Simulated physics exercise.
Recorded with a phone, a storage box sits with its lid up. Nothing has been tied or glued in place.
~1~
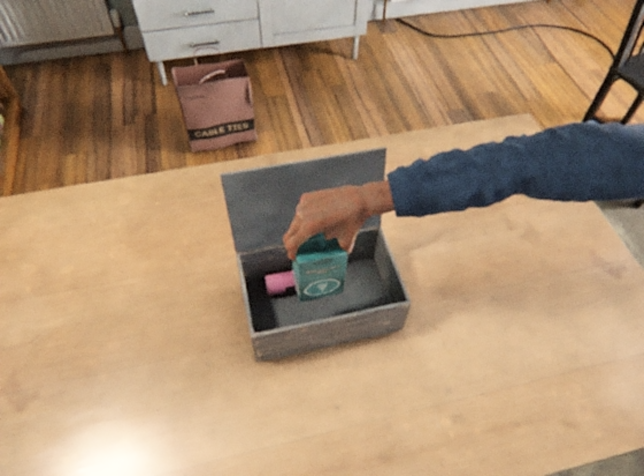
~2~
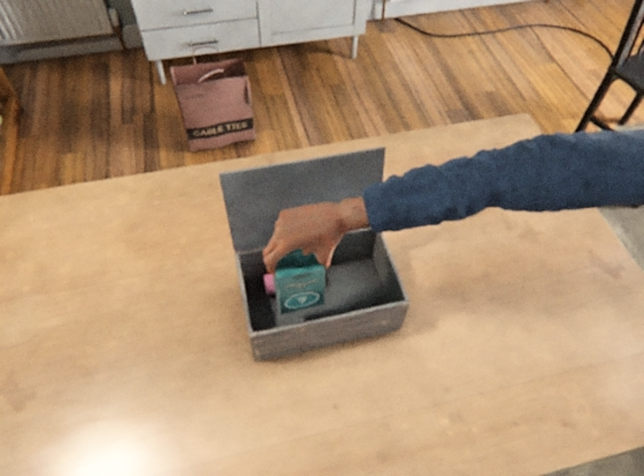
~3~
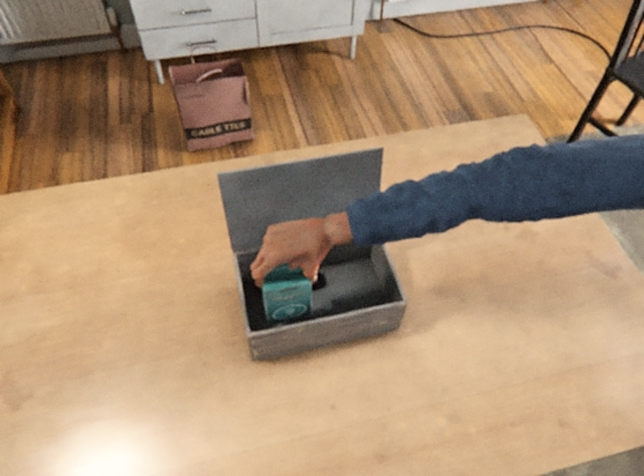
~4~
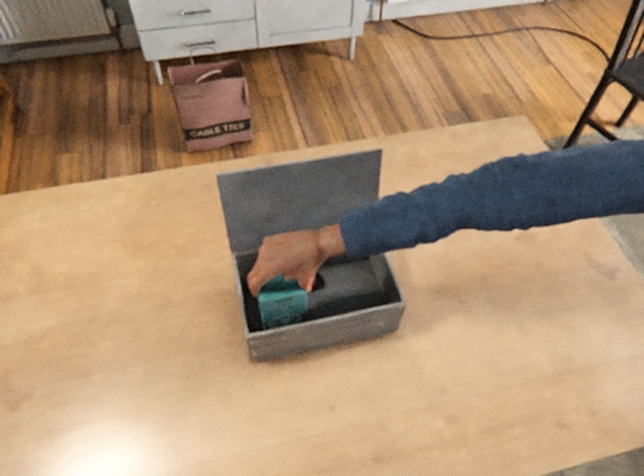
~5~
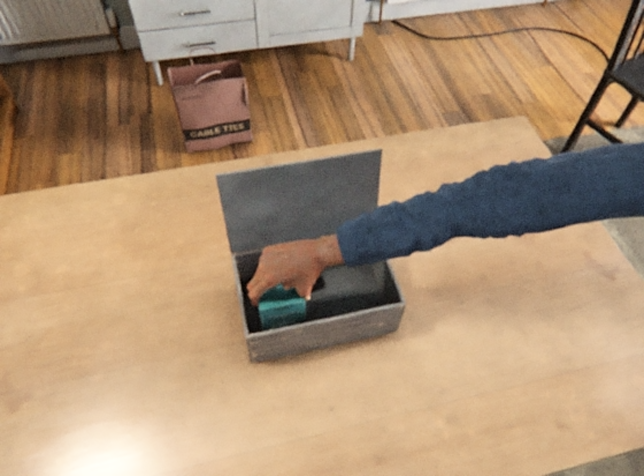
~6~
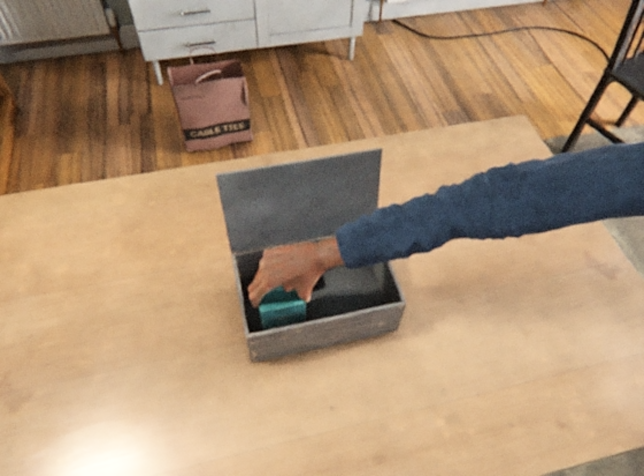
A hand in a dark blue sleeve lowered a turquoise packet into an open gray box on a wooden table, shifting it left over a pink item and down inside, then barely moved.
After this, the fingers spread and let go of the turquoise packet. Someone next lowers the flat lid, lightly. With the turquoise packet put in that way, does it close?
Oh look, the lid is propped open.
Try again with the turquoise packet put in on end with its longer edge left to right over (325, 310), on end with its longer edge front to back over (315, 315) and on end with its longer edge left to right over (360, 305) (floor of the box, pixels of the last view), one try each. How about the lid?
In the first case it is held up; in the second case it stays ajar; in the third case it stays ajar.
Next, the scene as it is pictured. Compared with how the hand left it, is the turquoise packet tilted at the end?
Simply put, the turquoise packet remains unturned.
Then, 1.10 s later than the last frame, lid starting down.
Then, 1.50 s later than the last frame, lid 63° above the rim.
Then, 1.70 s later than the last frame, lid 48° above the rim.
Then, 2.00 s later than the last frame, lid 21° above the rim.
When it is over, lid 14° above the rim; both as before. End places, in pixels of the last picture, turquoise packet near (281, 311).
